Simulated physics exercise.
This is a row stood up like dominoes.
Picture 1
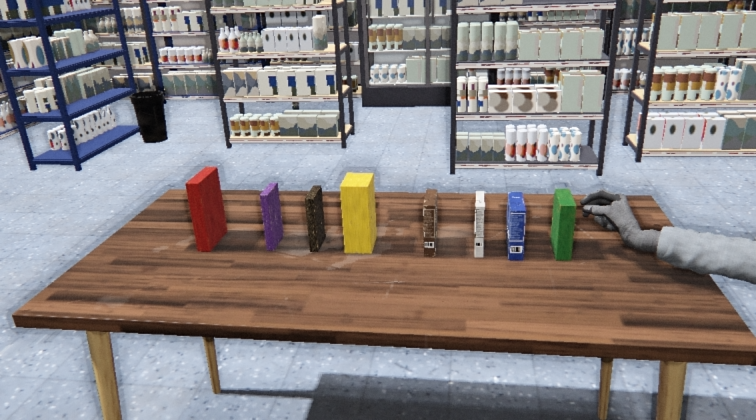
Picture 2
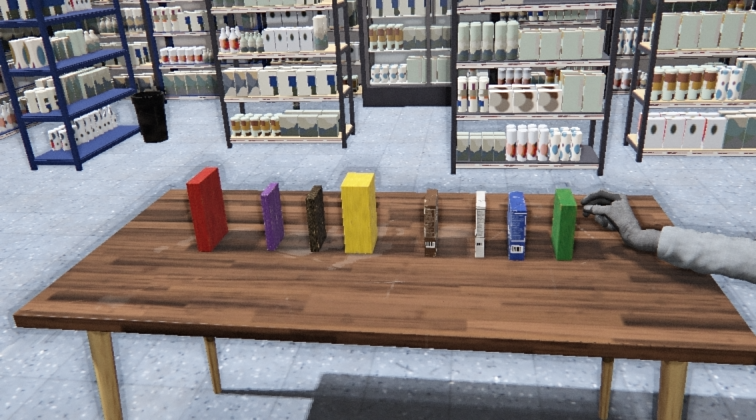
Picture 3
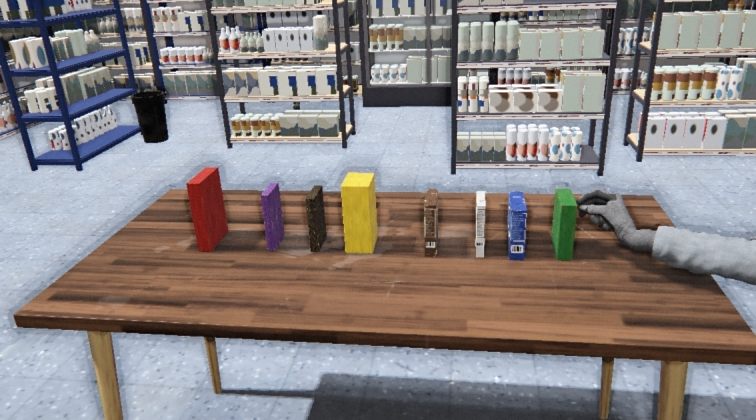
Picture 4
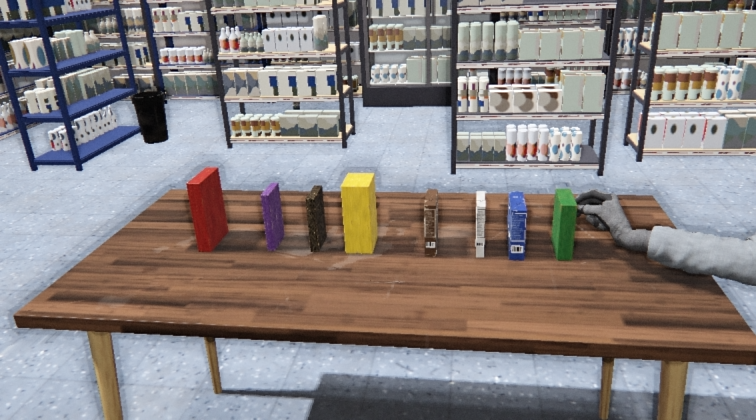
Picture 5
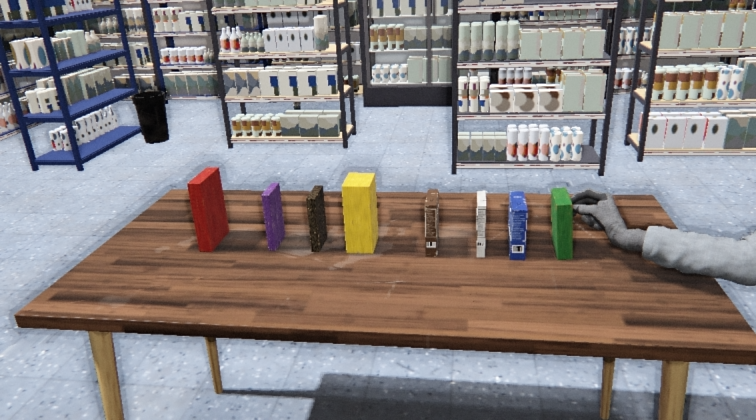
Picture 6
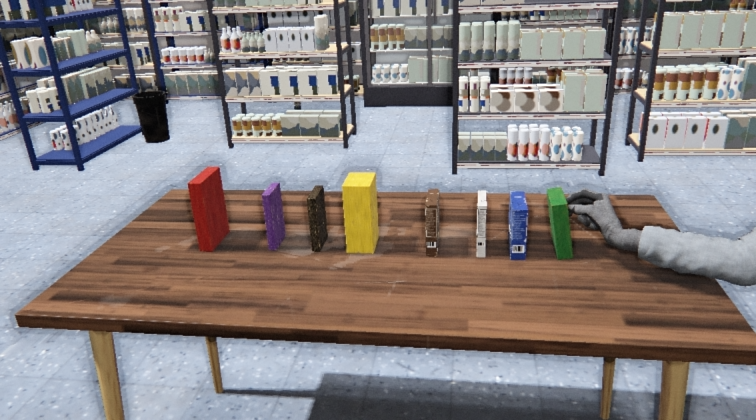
Shop aisle with a row of upright coloured blocks on a wooden table, a grey-gloved hand tilting the green end one left.
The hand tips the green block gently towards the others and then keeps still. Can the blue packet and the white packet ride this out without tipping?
The blue packet falls over, the white packet falls over.
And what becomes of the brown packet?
The brown packet falls over.
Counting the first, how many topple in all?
In all, 4.
Then, 0.50 s on from there, green block 68° over; blue packet turned 62° from how it was put near (488, 231); white packet turned 49° from how it was put near (458, 229); brown packet turned 8° from how it was put.
Then, 0.60 s on from there, green block 71° over; blue packet turned 74° from how it was put near (484, 236); white packet turned 73° from how it was put near (451, 237); brown packet turned 57° from how it was put.
In the end, toppled on the table, white packet, brown packet and blue packet; the other 3 unmoved. At the end, from the last picture's camera, blue packet near (484, 236), white packet near (450, 238).
